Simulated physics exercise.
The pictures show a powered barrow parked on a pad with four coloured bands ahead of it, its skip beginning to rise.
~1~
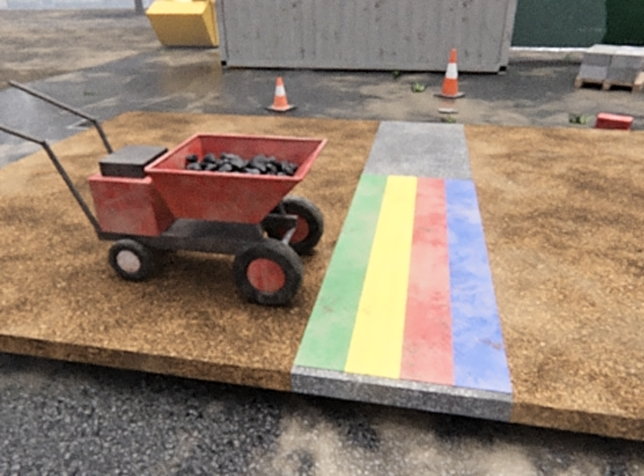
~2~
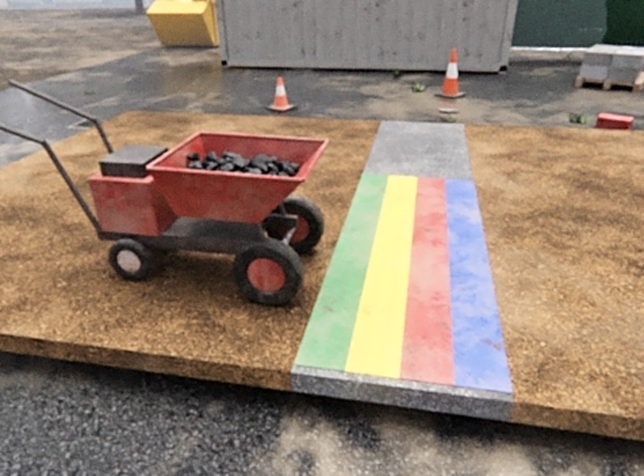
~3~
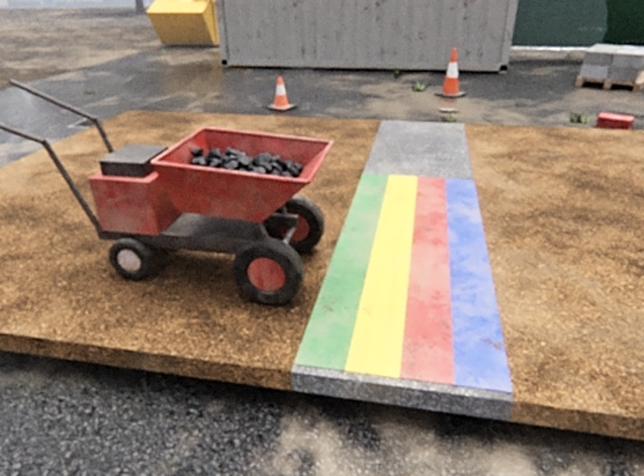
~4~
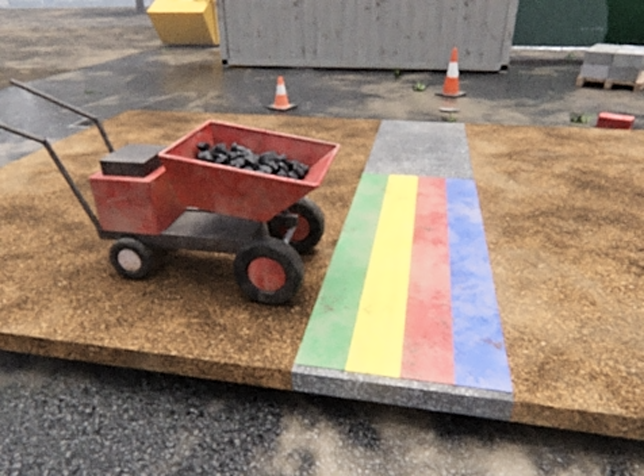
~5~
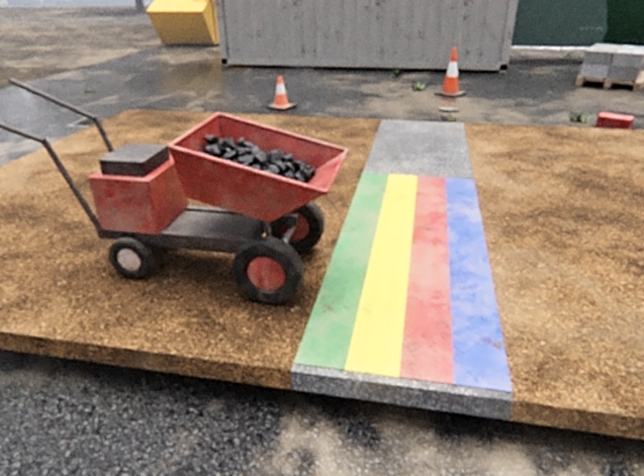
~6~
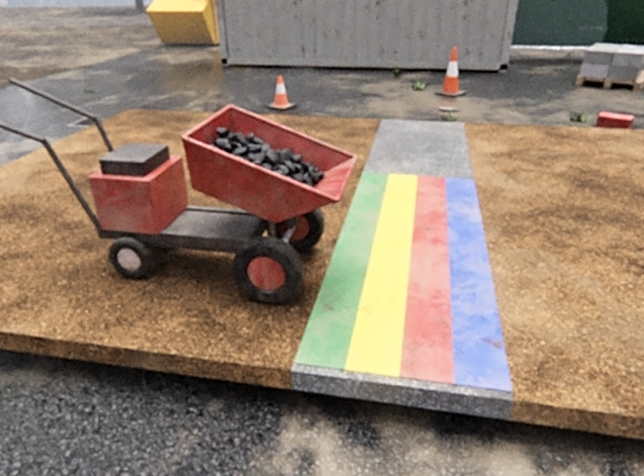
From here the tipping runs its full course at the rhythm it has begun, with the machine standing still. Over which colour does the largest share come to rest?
Most lies over the red band.
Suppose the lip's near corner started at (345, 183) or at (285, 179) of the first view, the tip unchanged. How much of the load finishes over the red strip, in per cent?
The first gives 30 %, the second 30 %.
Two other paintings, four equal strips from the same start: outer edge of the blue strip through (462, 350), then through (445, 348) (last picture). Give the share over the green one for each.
In turn 0 and 0 in a hundred.
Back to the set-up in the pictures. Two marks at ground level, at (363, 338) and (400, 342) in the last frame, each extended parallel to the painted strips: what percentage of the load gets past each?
First some 90, then 70 per cent.
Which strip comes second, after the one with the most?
Second comes yellow.
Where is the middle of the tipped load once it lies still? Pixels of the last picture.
Close to (427, 283).
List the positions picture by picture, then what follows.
Lip of the skip near (300, 180), level; top of the load near (236, 171), lumps of coal; green strip near (330, 332); yellow strip near (377, 337); red strip near (427, 343); blue strip near (478, 349), in the first frame.
Lip of the skip near (302, 181), level; top of the load near (238, 170), in the second frame.
Lip of the skip near (308, 183), tipped barely; top of the load near (229, 170), in the third frame.
Lip of the skip near (316, 187), tipped a little; top of the load near (222, 161), in the fourth frame.
Lip of the skip near (326, 192), tipped a little; top of the load near (224, 161), in the fifth frame.
Lip of the skip near (337, 201), tipped clearly; top of the load near (234, 156); green strip near (330, 330); yellow strip near (378, 336); red strip near (427, 341); blue strip near (479, 347), in the sixth frame.
Shortly afterwards, skip tipped steeply; the whole lot in the skip.
Next, skip tipped right over; near two thirds in the skip; near a quarter over the yellow strip; a little over the red strip; only a few over the blue strip.
Some moments later, skip tipped right over; a little in the skip; near a quarter over the yellow strip; near half over the red strip; a little over the blue strip; a little off the paint.
In the end, skip tipped right over; a little in the skip; none at all over the green strip; near a quarter over the yellow strip; near a third over the red strip; near a quarter over the blue strip; a little off the paint.
